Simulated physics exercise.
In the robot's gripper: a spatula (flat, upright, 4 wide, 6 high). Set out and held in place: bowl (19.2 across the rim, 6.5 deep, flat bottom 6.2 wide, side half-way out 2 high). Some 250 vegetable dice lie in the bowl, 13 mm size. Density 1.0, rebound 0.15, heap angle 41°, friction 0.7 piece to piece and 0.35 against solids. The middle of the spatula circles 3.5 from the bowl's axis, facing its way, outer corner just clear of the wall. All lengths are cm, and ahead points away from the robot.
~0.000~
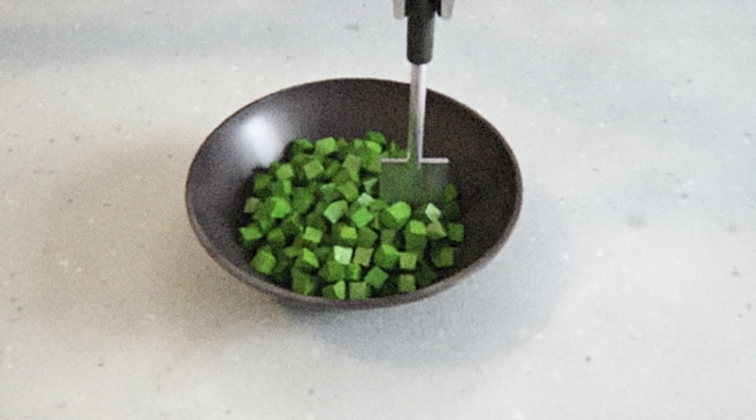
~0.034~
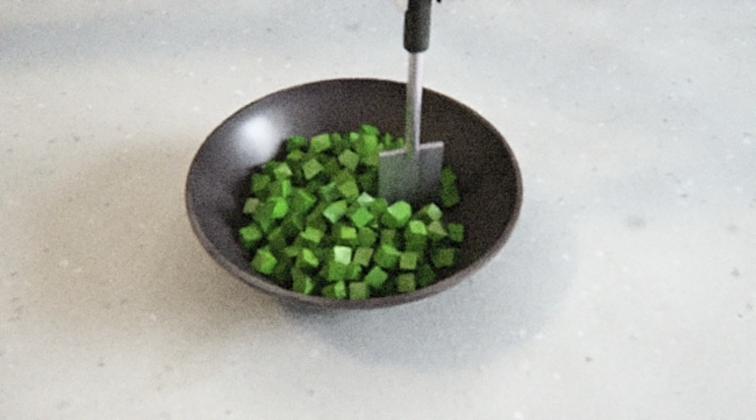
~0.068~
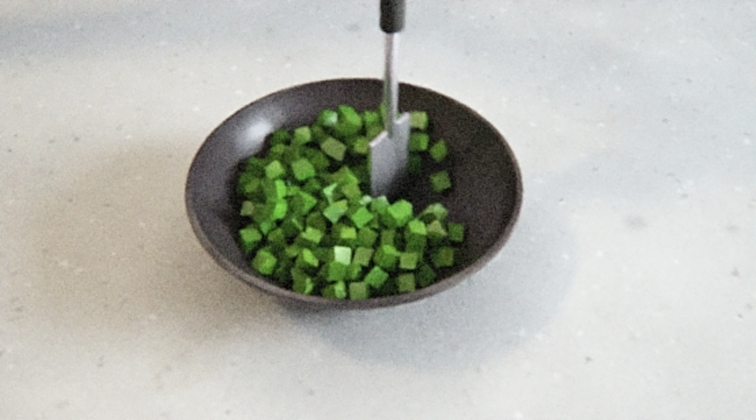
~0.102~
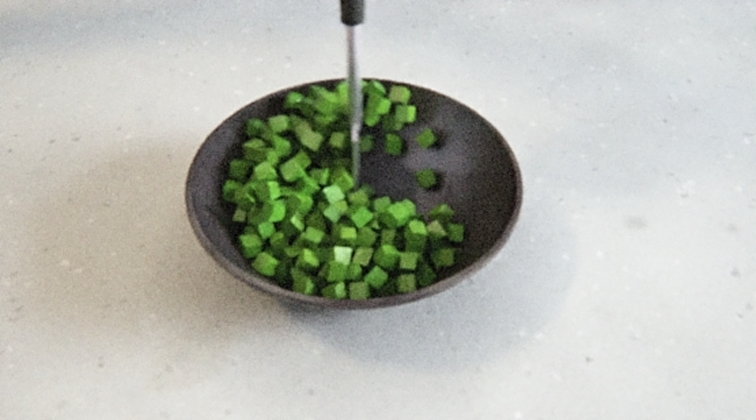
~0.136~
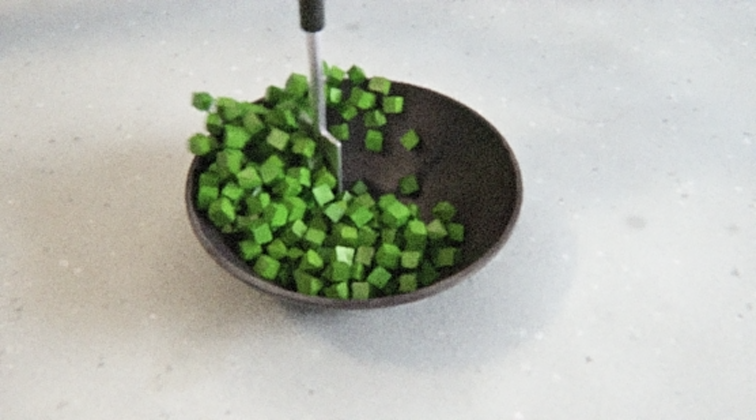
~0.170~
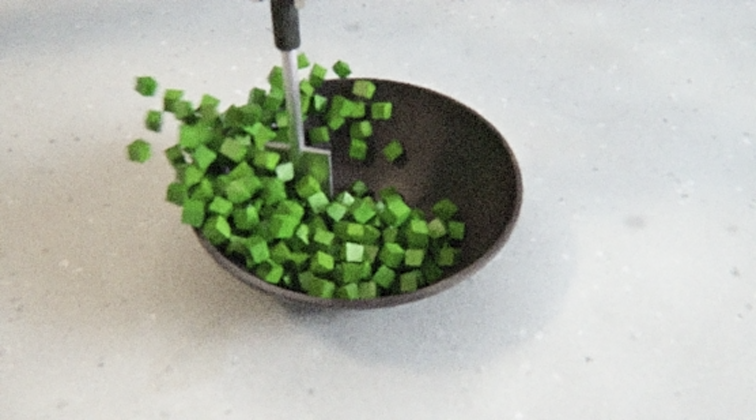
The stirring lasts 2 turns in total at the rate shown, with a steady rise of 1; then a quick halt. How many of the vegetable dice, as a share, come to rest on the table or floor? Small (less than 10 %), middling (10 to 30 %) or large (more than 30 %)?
A large share, more than 30 %, ends on the table or floor.
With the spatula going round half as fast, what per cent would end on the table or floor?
In that case some 20 per cent.
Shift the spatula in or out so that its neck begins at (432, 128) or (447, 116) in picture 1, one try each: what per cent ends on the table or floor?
About 55 and 50 per cent.
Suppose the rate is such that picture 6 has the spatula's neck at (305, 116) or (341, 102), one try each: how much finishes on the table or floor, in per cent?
Some 45 and 30 per cent.
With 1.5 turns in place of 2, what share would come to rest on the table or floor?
In that case some 40 per cent.
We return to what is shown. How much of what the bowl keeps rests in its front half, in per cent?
Roughly 50 per cent.
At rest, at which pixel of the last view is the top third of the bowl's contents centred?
Near (383, 195).
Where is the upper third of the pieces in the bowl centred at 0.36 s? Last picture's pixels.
Around (455, 152).
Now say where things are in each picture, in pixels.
In the first picture, spatula neck at (415, 140), 0° round; upper third of the load around (343, 212), from x 250 to 455, top at y 140; 250 in the bowl.
In the second picture, spatula neck at (412, 129), 16° round; upper third of the load around (348, 201), from x 250 to 455, top at y 135.
In the third picture, spatula neck at (390, 109), 54° round; upper third of the load around (343, 175), from x 245 to 455, top at y 115.
In the fourth picture, spatula neck at (354, 101), 91° round; upper third of the load around (321, 152), from x 235 to 455, top at y 90.
In the fifth picture, spatula neck at (318, 108), 129° round; upper third of the load around (275, 148), from x 200 to 455, top at y 70; 249 in the bowl, 1 in flight or on the tool.
In the sixth picture, spatula neck at (295, 128), 167° round; upper third of the load around (242, 158), from x 140 to 455, top at y 60; 240 in the bowl, 10 in flight or on the tool.
After 0.36 s, 19° round, highest piece 10 above the table; 175 in the bowl, 45 on the table or floor, 30 in flight or on the tool.
After 0.55 s, 232° round, highest piece 8 above the table; 143 in the bowl, 94 on the table or floor, 13 in flight or on the tool.
After 0.85 s, 0° round, highest piece 7 above the table; 137 in the bowl, 113 on the table or floor.
After 1.55 s, 0° round, highest piece 7 above the table; 137 in the bowl, 113 on the table or floor.
At rest, 137 in the bowl, 113 on the table or floor. That is 45 % on the table or floor.
